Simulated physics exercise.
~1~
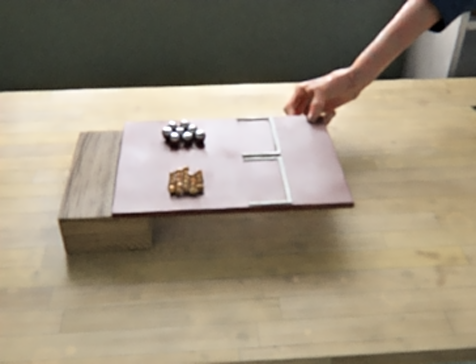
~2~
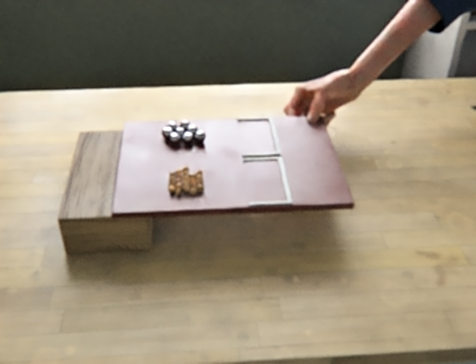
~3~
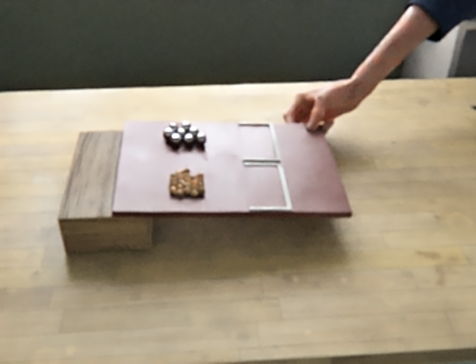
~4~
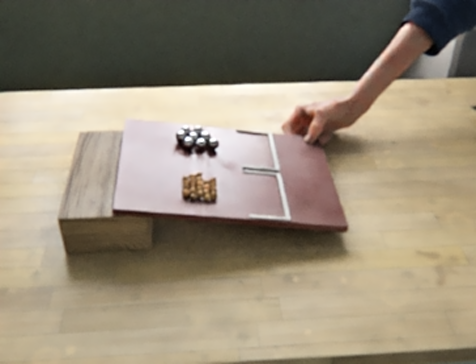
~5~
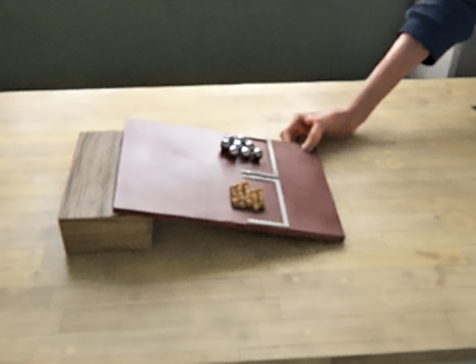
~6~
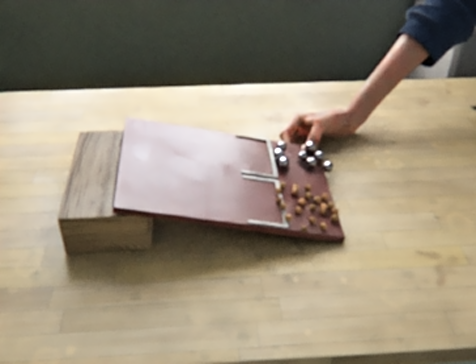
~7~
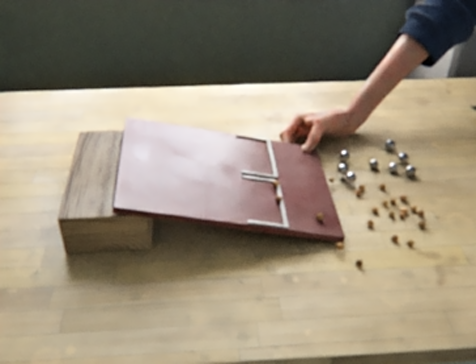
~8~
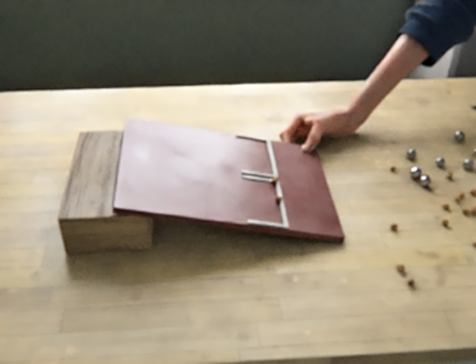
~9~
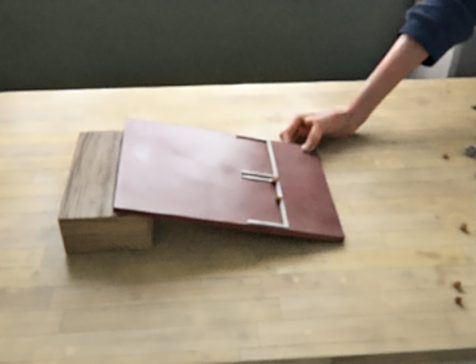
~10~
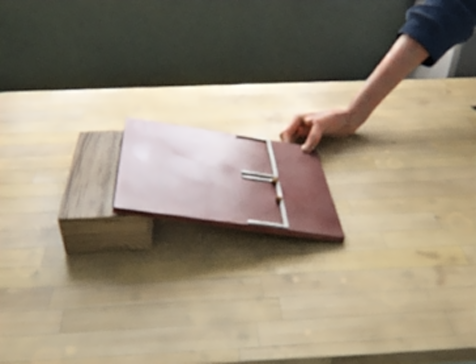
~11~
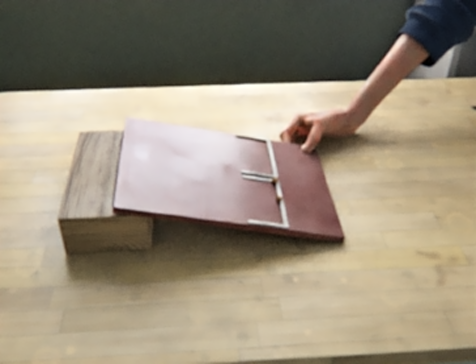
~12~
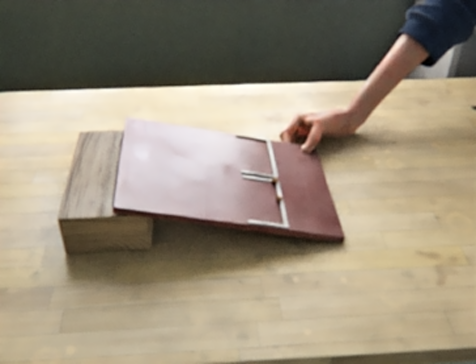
A dark red board lies across a pale wooden table, its left end on a wooden block and its right end held up by a hand reaching in from the upper right. Seen from slightly above by a still camera, it carries a cluster of shiny dark balls at the back and small brown pieces in front, with thin whitish barriers to their right. The hand lowers its end, and both groups slide right towards the barriers. They spill past them, scatter over the table and leave view on the right. The board stays tilted, almost bare, with the hand still at its edge.
